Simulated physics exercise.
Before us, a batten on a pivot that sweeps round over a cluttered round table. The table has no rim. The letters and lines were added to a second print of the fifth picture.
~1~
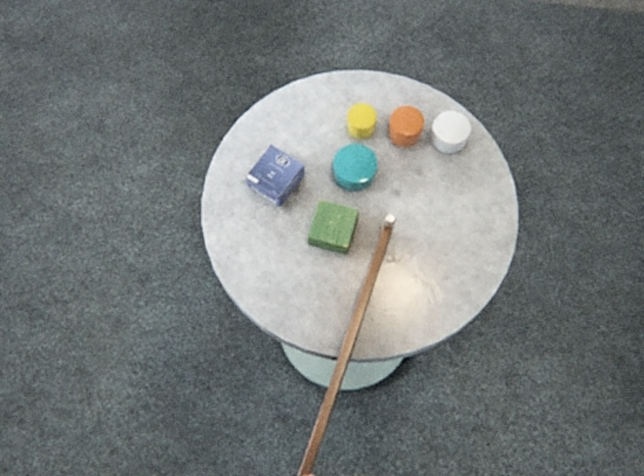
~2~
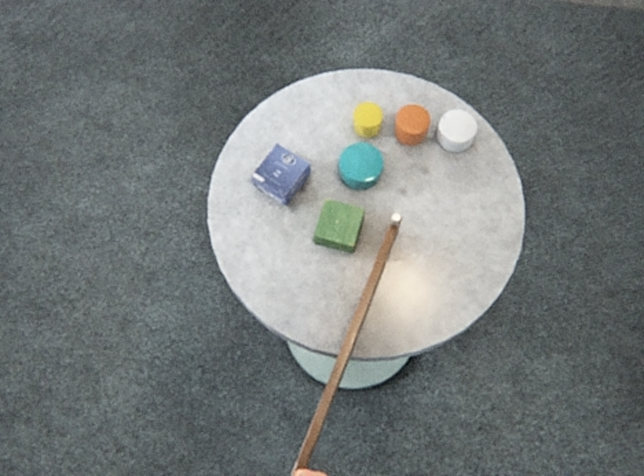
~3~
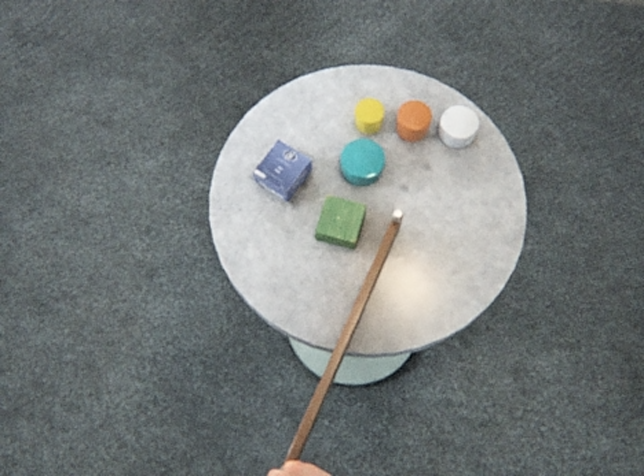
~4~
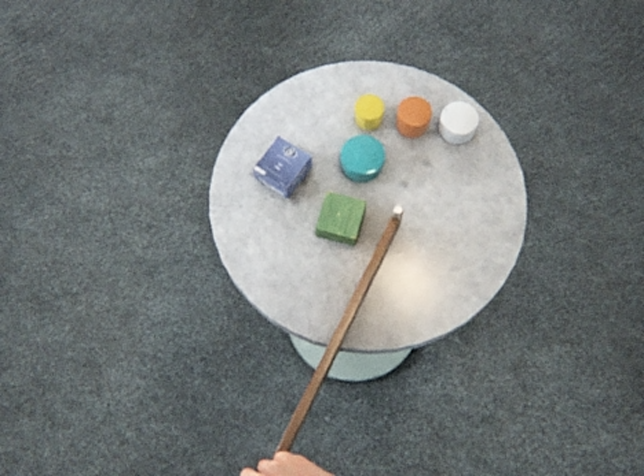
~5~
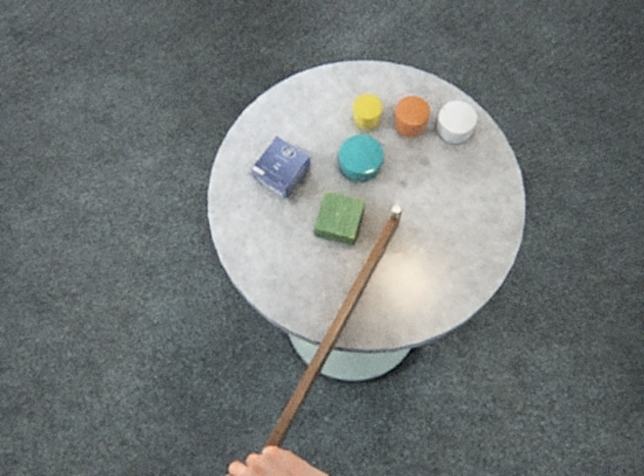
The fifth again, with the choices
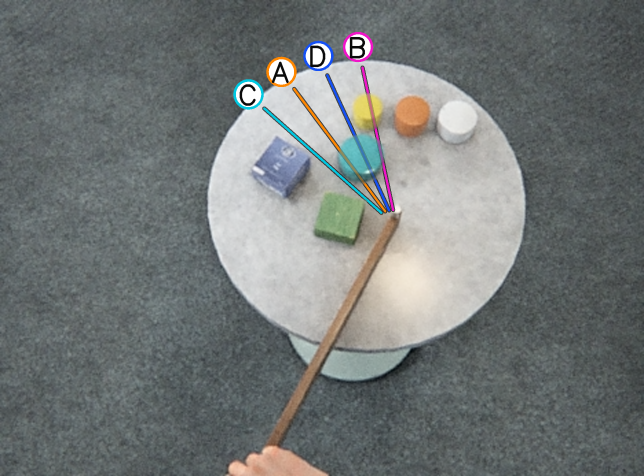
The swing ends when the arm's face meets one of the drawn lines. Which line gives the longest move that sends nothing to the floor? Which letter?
B.
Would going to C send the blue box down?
No.
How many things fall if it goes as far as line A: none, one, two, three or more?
The count is none.
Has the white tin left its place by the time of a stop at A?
No.
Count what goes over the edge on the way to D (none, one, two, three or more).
The count is none.
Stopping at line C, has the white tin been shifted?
By then, no.
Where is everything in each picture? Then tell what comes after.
The first picture shows arm (356, 322); blue box (275, 176); turquoise pot (355, 168).
The second picture shows arm (358, 320); yellow pot (368, 120).
The third picture shows arm (355, 314); orange pot (413, 121).
The fourth picture shows arm (352, 309); turquoise pot (363, 159).
The fifth picture shows arm (346, 306); yellow pot (367, 112); white tin (457, 123); orange pot (412, 117).
On the marked copy, A at (338, 148); B at (377, 136); C at (321, 159); D at (357, 140).
Following B. Soon after the start, arm (290, 234); green block (333, 206); white tin (457, 123).
Later, arm (314, 155); yellow pot (368, 106); blue box (310, 131).
In the end, arm (375, 124); orange pot (456, 92); white tin (478, 125); nothing has fallen.
As for the rest, A is safe but short; C is safe but short; D is safe but short.
